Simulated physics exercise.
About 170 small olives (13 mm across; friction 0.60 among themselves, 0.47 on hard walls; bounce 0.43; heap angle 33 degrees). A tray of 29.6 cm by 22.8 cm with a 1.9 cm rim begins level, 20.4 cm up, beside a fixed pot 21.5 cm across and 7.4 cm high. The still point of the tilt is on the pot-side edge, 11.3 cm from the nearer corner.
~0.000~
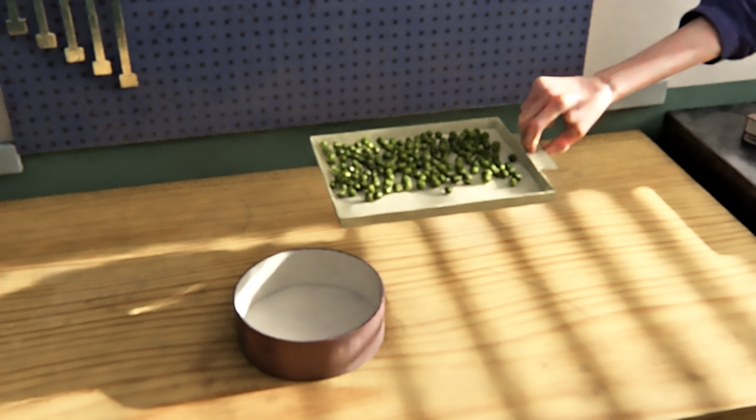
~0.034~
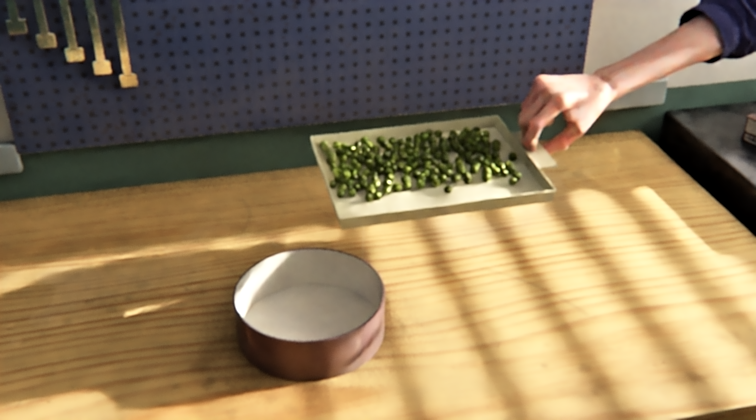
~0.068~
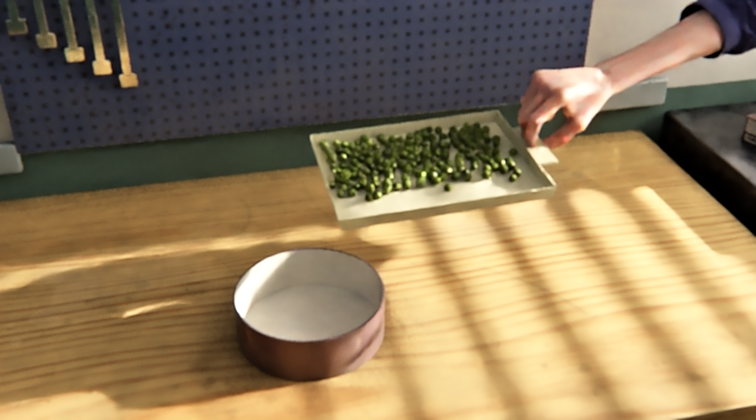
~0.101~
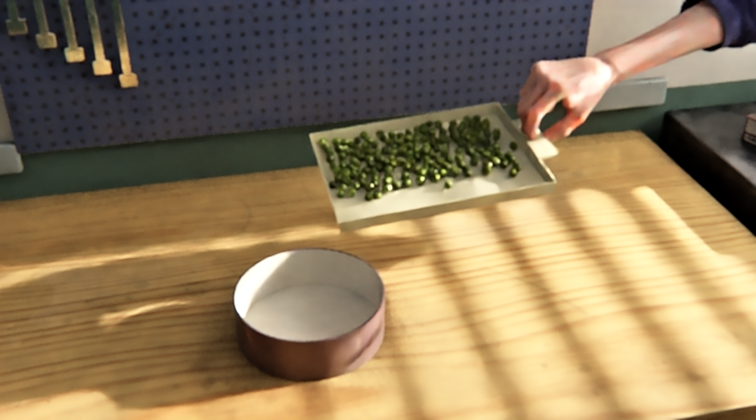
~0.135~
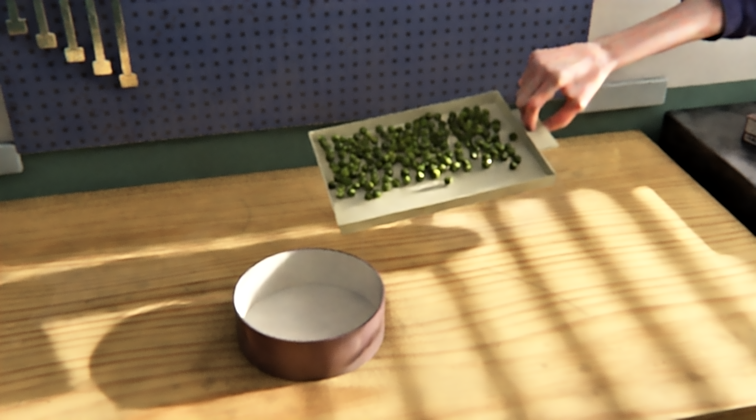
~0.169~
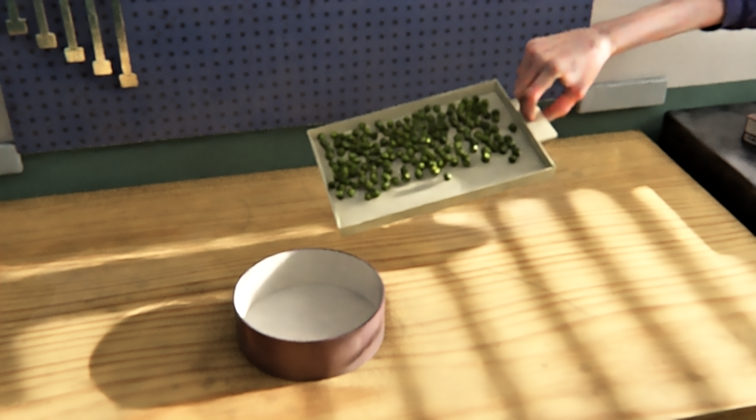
A hand reaching in from the right tilts a pale rectangular tray above a wooden workbench, seen from slightly above against a blue pegboard. Small green olives cover much of the tray, a reddish-brown pot with a white inside sits below, and tools hang upper left. The tray begins nearly level, then its right side rises and its left front corner dips slightly, while the camera stays still.
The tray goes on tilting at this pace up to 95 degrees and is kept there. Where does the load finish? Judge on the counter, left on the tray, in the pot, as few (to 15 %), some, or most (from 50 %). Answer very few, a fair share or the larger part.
On the counter: Very few; left on the tray: Very few; in the pot: The larger part.
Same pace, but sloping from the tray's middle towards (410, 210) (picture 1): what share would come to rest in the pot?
About 60 per cent.
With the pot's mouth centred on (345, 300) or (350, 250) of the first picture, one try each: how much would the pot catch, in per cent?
About 95 and 20 per cent.
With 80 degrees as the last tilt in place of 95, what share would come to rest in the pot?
It would be near 70 per cent.
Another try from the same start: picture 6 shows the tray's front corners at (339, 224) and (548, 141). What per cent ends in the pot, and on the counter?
Pot 80, counter 20.
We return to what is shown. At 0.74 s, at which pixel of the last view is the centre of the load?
Around (346, 211).
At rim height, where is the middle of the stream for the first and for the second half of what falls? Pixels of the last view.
First near (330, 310), later near (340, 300).
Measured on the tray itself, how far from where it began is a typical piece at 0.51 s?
Some 8 cm.
After 0.51 s, tilt 52 degrees; the tray holds 100 %, the pot 0 %.
After 0.74 s, tilt 79 degrees; the tray holds 80 %, the pot 5 %.
After 1.09 s, tilt 95 degrees; the tray holds 15 %, the pot 70 %.
In the end, at 2.2 s, counter 5 %, tray 0 %, pot 95 %.
